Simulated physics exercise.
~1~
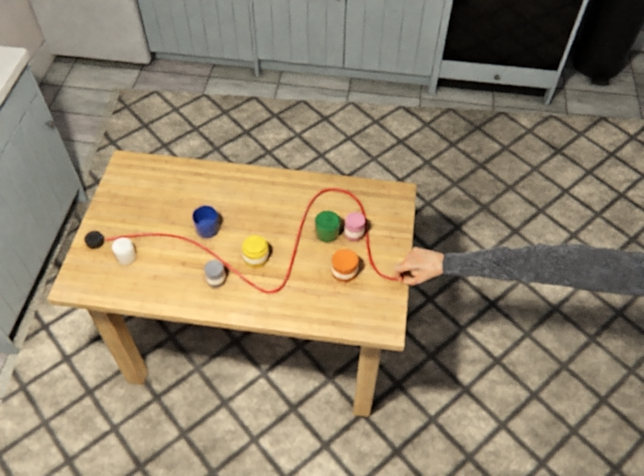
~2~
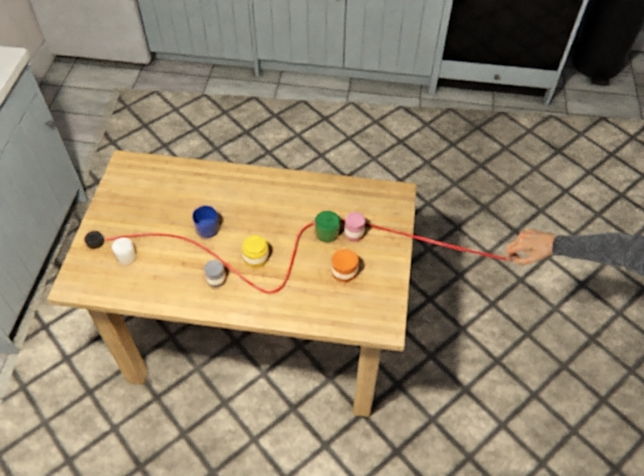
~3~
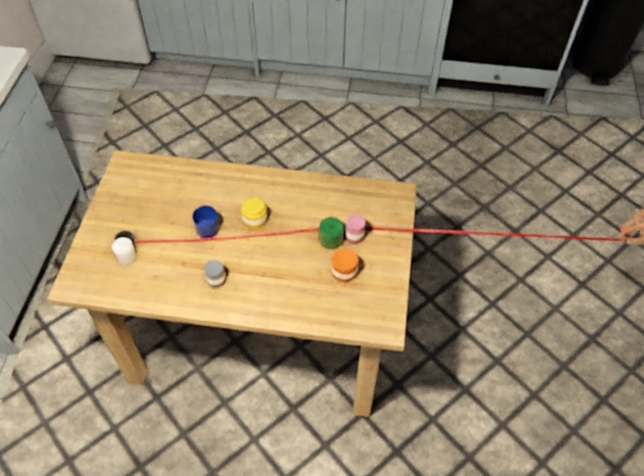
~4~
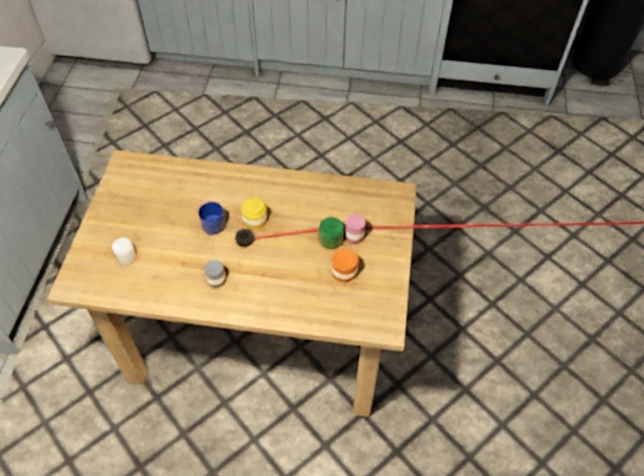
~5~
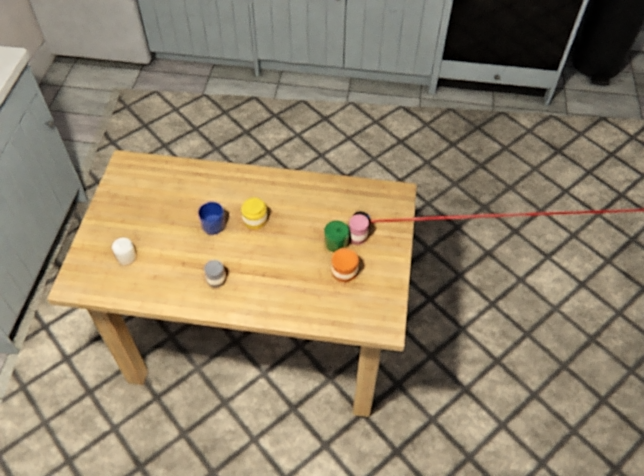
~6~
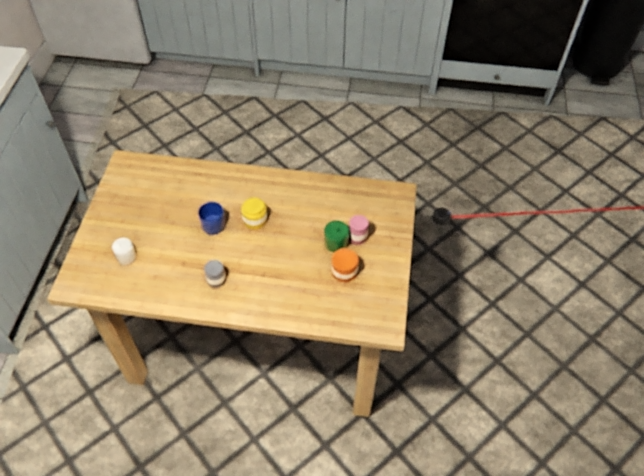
In the video, a hand pulls a winding red cable rightward across a wooden table, straightening it and shifting the yellow jar, then dragging a black puck past the blue cup, green pot and pink tin, nudging some slightly, until it leaves the tabletop while the seven other items remain.
